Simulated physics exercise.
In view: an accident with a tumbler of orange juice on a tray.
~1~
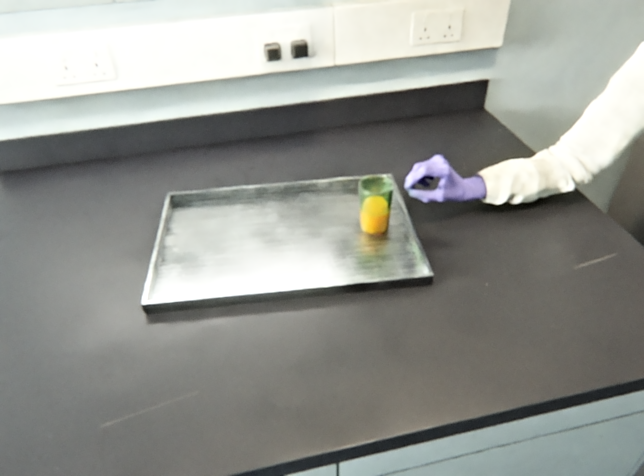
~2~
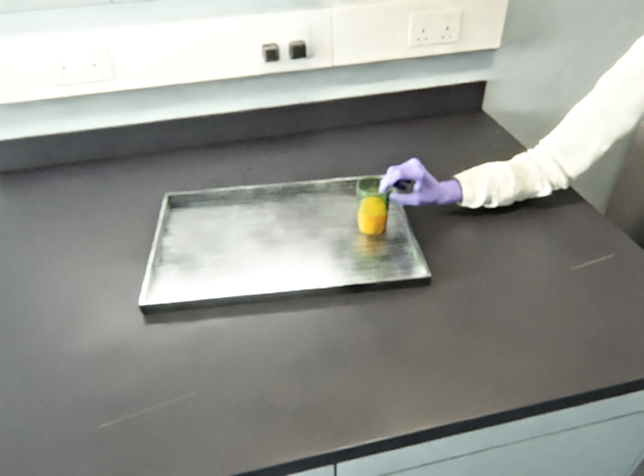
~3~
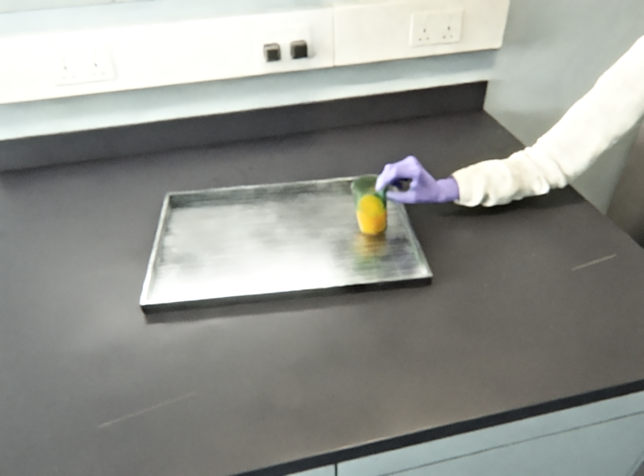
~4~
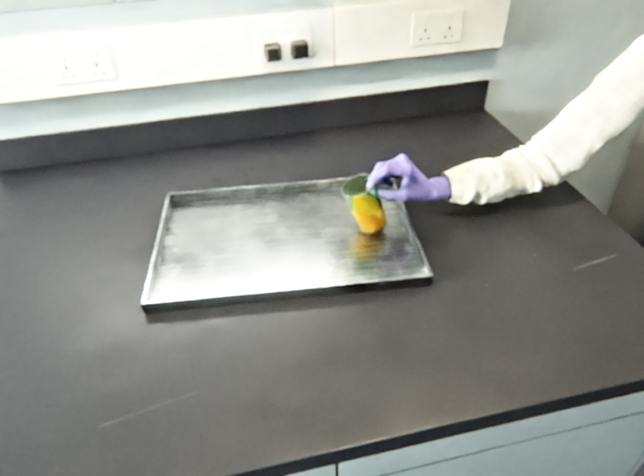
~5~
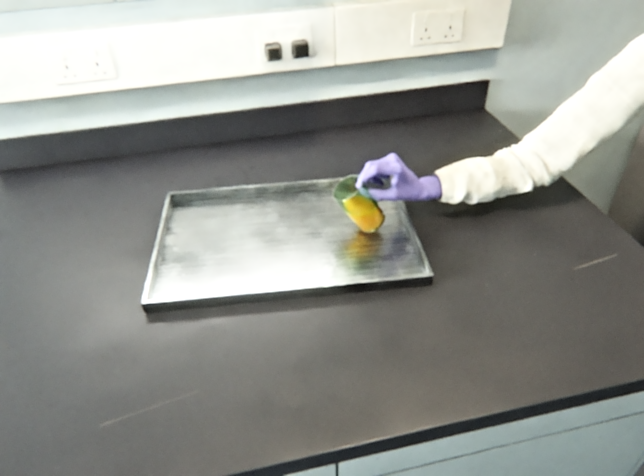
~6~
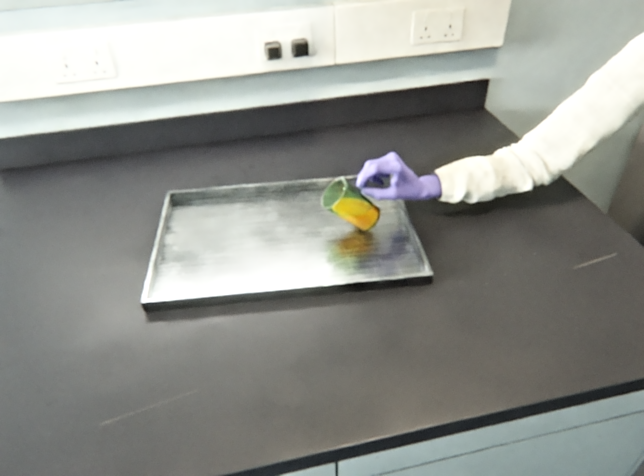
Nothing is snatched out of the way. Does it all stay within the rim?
The spill is held by the rim.
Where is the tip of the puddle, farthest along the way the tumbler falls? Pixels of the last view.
At about (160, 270).
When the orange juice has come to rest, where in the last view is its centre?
At about (215, 247).
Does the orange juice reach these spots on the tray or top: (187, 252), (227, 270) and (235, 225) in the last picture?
One: Wet. Two: Wet. Three: Reached.
A moment on, the tumbler lies in the tray; the puddle covers about as much as a plate; the rim holds it.
Further on, the puddle covers about as much as a tray; the rim holds it.
When it is over, the puddle covers about as much as a tray; the rim holds it.
